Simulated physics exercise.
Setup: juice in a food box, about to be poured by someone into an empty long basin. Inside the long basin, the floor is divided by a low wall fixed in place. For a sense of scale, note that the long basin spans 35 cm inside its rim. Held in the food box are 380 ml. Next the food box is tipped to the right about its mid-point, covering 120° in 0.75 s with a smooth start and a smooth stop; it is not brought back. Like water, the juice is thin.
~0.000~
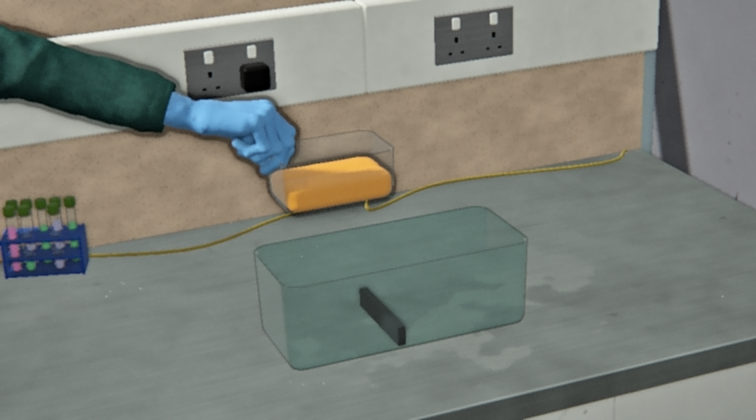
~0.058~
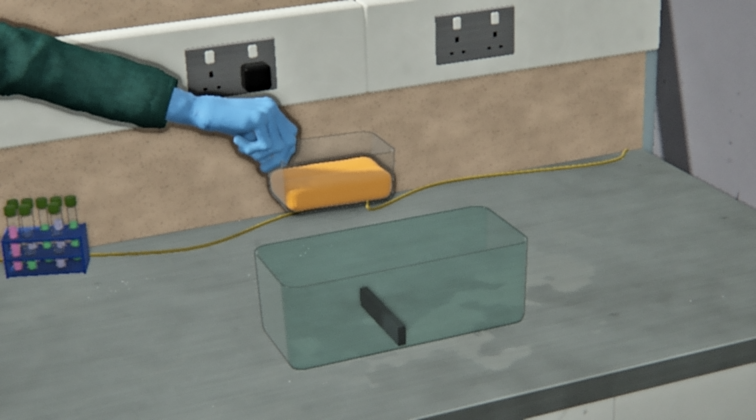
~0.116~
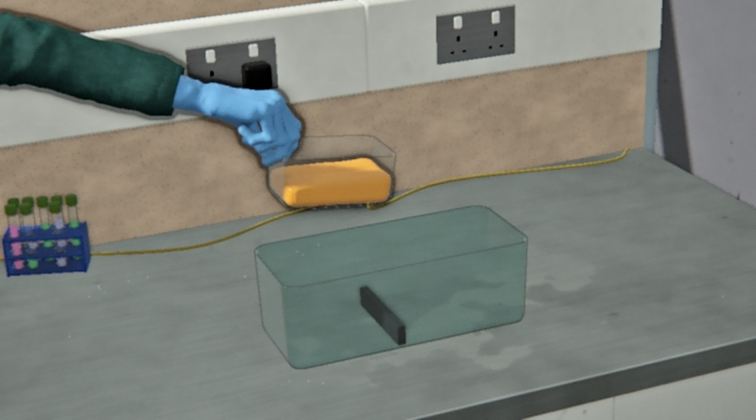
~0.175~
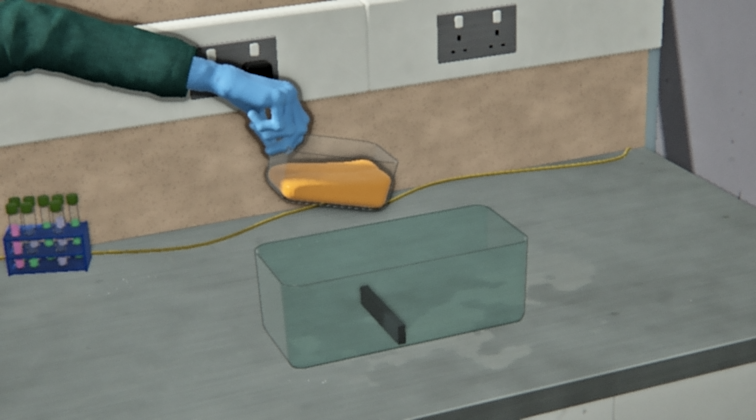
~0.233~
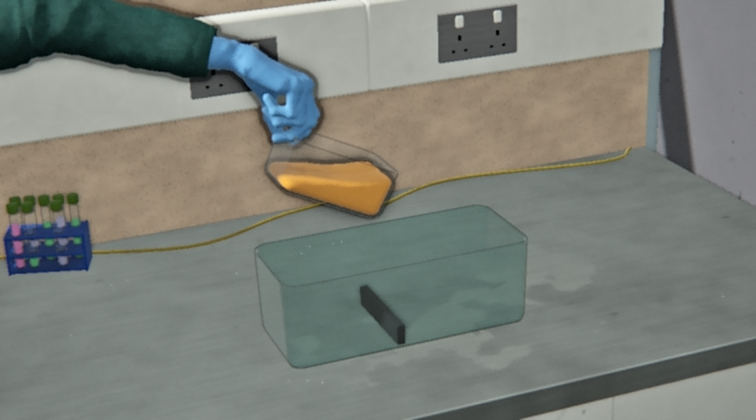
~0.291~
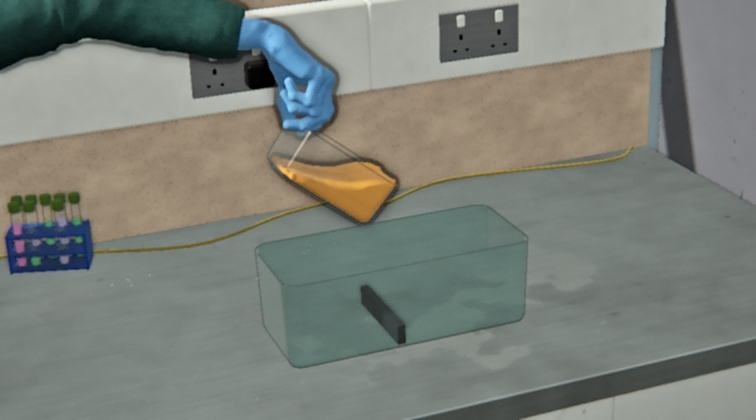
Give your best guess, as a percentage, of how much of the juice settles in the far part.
I would say 74 per cent of it settles there.
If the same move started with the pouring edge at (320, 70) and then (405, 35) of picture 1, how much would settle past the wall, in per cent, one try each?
I'd say 30 percent on the first go, 80 percent on the next.
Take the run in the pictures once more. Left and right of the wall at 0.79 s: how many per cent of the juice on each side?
Lab note: Left near 22, right near 74.
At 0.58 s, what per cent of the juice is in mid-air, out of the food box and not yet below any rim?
I'd say close to 14 per cent.
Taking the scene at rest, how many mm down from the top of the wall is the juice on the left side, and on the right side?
Looks like roughly 24 mm on the left and roughly 18 mm on the right.
Then, 0.58 s in, the tilt is 105° and 11 per cent is still to pour, 4 is left of the wall and 70 right of it.
Then, 0.79 s in, the tilt is 120° and 1 per cent is still to pour, 22 is left of the wall and 74 right of it.
Then, 1.01 s in, the tilt is 120° and 0 per cent is still to pour, 25 is left of the wall and 74 right of it.
Then, 1.25 s in, the tilt is 120° and 0 per cent is still to pour, 25 is left of the wall and 74 right of it.
Finally, 25 per cent lies left of the wall, 74 right of it and 1 outside.
